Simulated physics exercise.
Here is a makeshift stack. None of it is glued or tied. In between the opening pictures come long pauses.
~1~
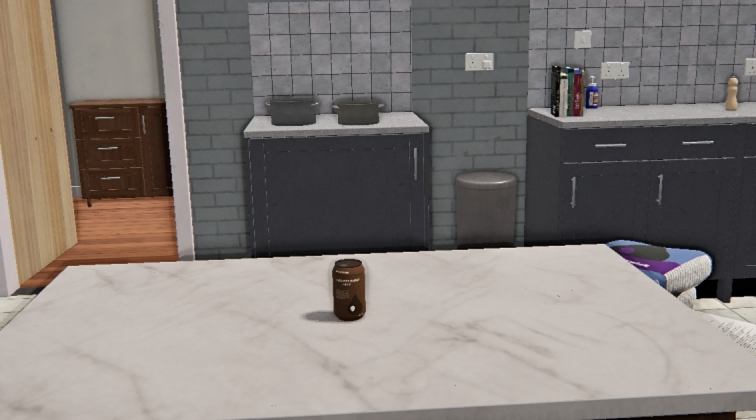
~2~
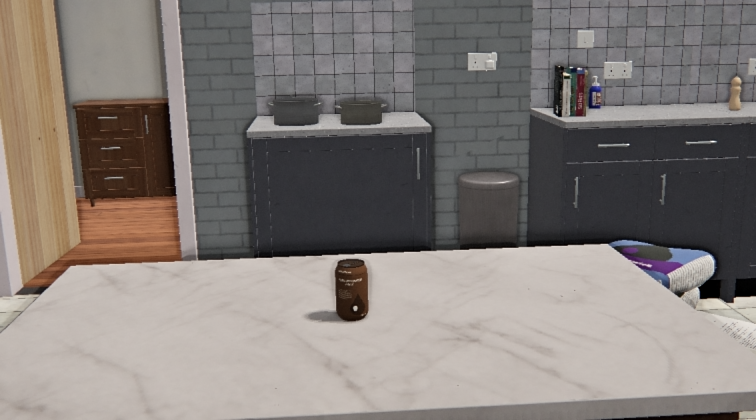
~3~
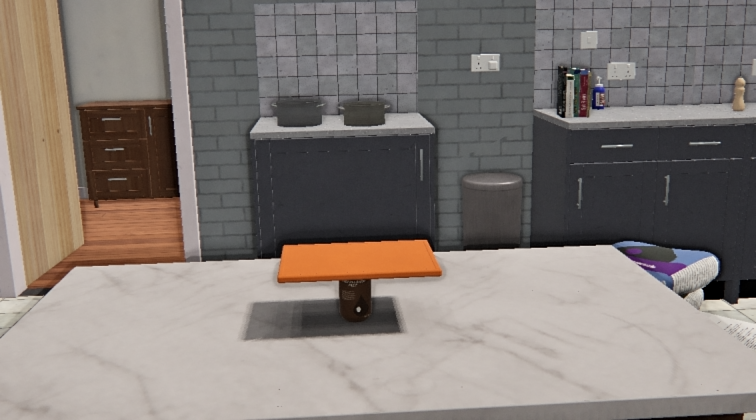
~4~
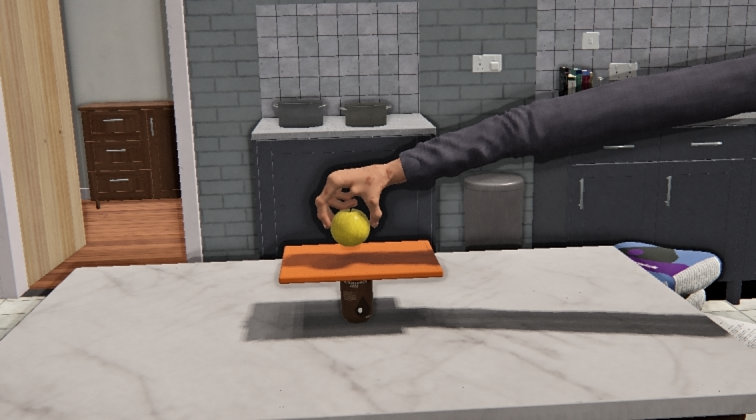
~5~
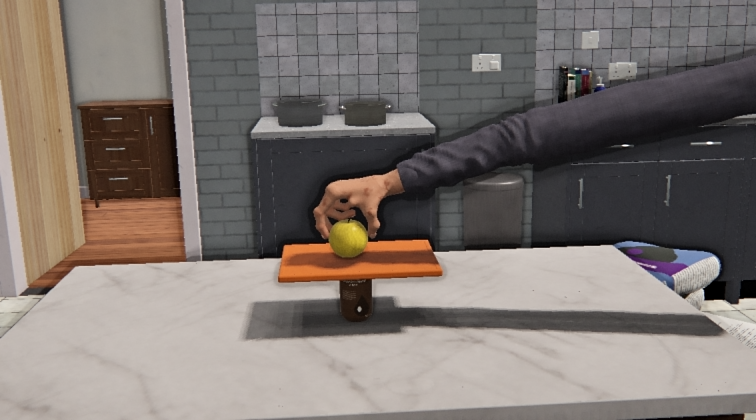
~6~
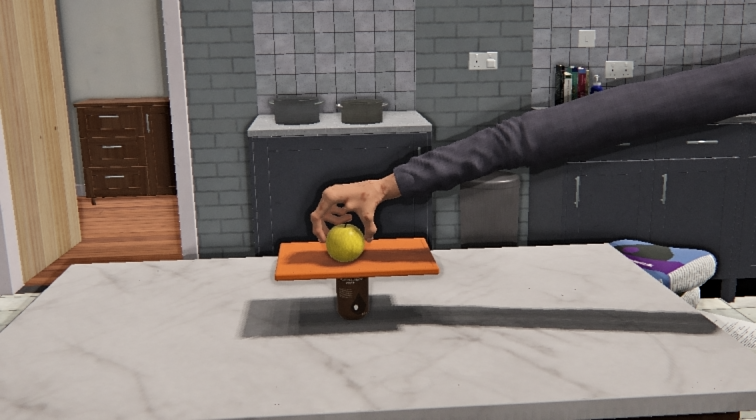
An orange board appeared on top of a small brown can standing on a marble table, and then a hand reaching in from the right lowered a yellow apple onto the board, still holding it.
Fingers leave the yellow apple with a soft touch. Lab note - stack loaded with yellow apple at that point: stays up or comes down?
Observed: Stays up.
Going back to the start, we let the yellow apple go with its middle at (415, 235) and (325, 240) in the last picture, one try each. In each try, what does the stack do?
First try: Topples; second try: Stands.
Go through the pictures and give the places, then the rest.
In the first frame, the last thing is not in view yet; brown can (349, 290).
In the second frame, the last thing is not in view yet; brown can (352, 290).
In the third frame, the last thing is not in view yet; brown can (355, 291).
In the fourth frame, on its way; yellow apple (350, 228); brown can (357, 292).
In the fifth frame, on its way; yellow apple (348, 238); brown can (356, 291).
In the sixth frame, set down, still held; yellow apple (345, 243); brown can (353, 289).
Then, 0.50 s after the last picture, nothing has stirred.
Then, 1.10 s after the last picture, yellow apple resting near (345, 244).
At rest, all 3 in place. Seen from the same camera at the end, yellow apple near (345, 244). The stack keeps its balance.
